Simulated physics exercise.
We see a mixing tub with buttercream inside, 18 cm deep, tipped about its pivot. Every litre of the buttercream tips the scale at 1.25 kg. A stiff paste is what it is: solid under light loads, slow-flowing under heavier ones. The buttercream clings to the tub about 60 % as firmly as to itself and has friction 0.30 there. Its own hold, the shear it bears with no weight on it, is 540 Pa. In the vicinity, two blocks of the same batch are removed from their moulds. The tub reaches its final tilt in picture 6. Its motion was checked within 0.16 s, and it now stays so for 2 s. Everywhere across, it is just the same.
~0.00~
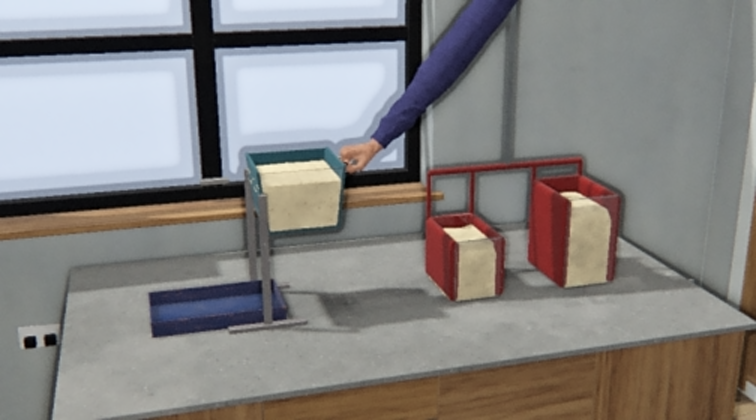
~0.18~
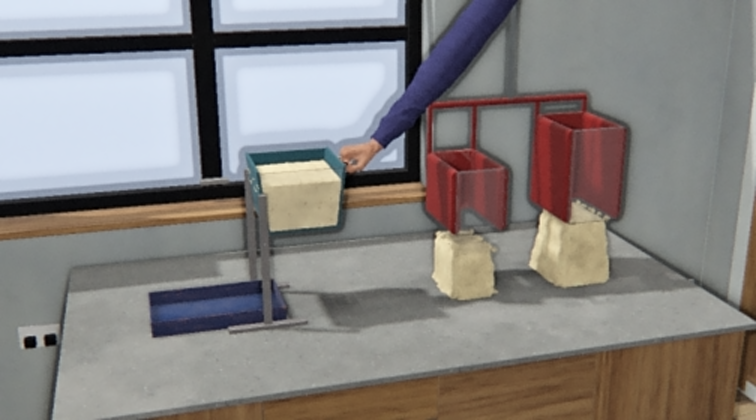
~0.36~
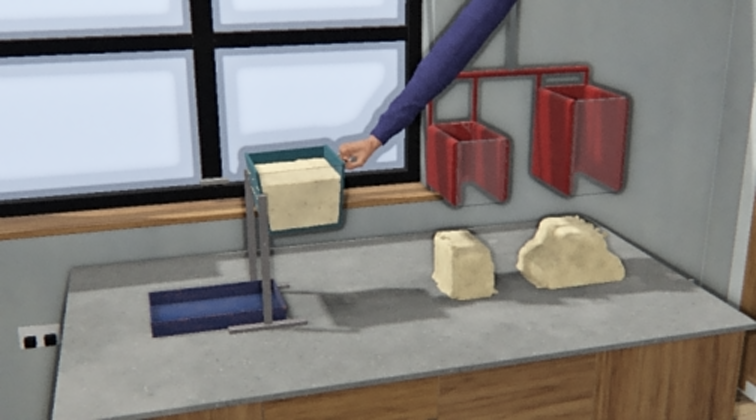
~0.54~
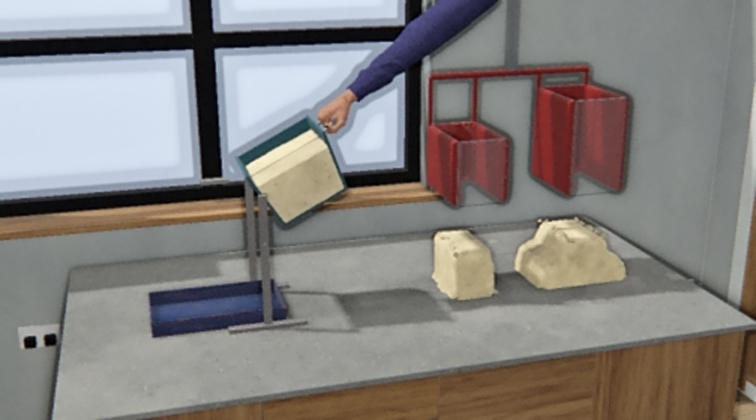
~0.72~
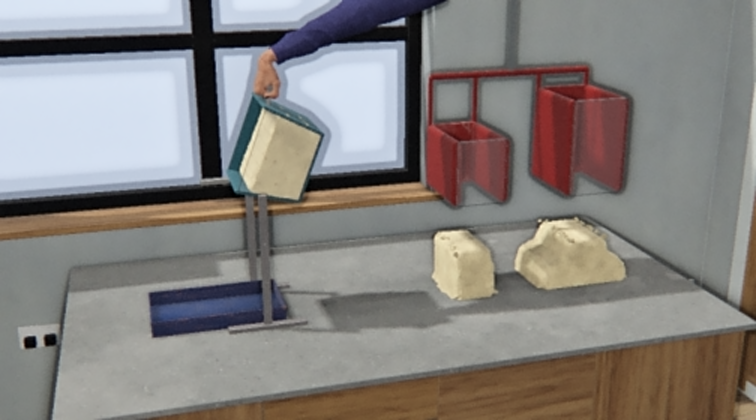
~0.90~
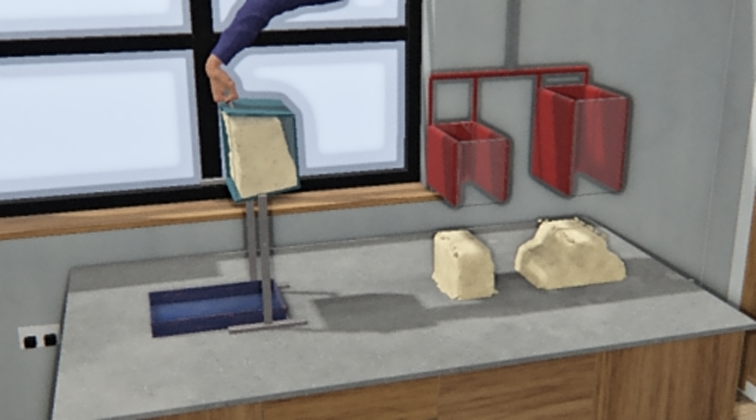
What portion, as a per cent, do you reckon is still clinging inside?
I reckon close to 35 % is still clinging.
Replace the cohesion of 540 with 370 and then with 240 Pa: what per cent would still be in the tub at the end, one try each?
The two runs give near 30 % and near 25 % respectively.
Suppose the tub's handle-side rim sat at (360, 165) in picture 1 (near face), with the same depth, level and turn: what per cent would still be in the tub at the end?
About 25 % stays in the tub.
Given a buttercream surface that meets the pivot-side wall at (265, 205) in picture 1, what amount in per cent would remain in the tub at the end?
Result: Approx. 55 % remaining in tub.
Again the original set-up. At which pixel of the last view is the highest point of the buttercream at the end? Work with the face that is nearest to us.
Roughly at pixel (267, 167).
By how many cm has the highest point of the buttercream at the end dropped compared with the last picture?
13 cm.
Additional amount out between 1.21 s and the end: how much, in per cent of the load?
About 5 per cent.
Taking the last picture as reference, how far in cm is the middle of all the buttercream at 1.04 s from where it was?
Around 6 centimetres.
After 1.04 s, the tub is at 92 degrees and holds 76 %.
After 1.21 s, the tub is at 92 degrees and holds 40 %.
After 1.38 s, the tub is at 92 degrees and holds 35 %.
After 1.55 s, the tub is at 92 degrees and holds 35 %.
After 2.90 s, the tub is at 92 degrees and holds 35 %.
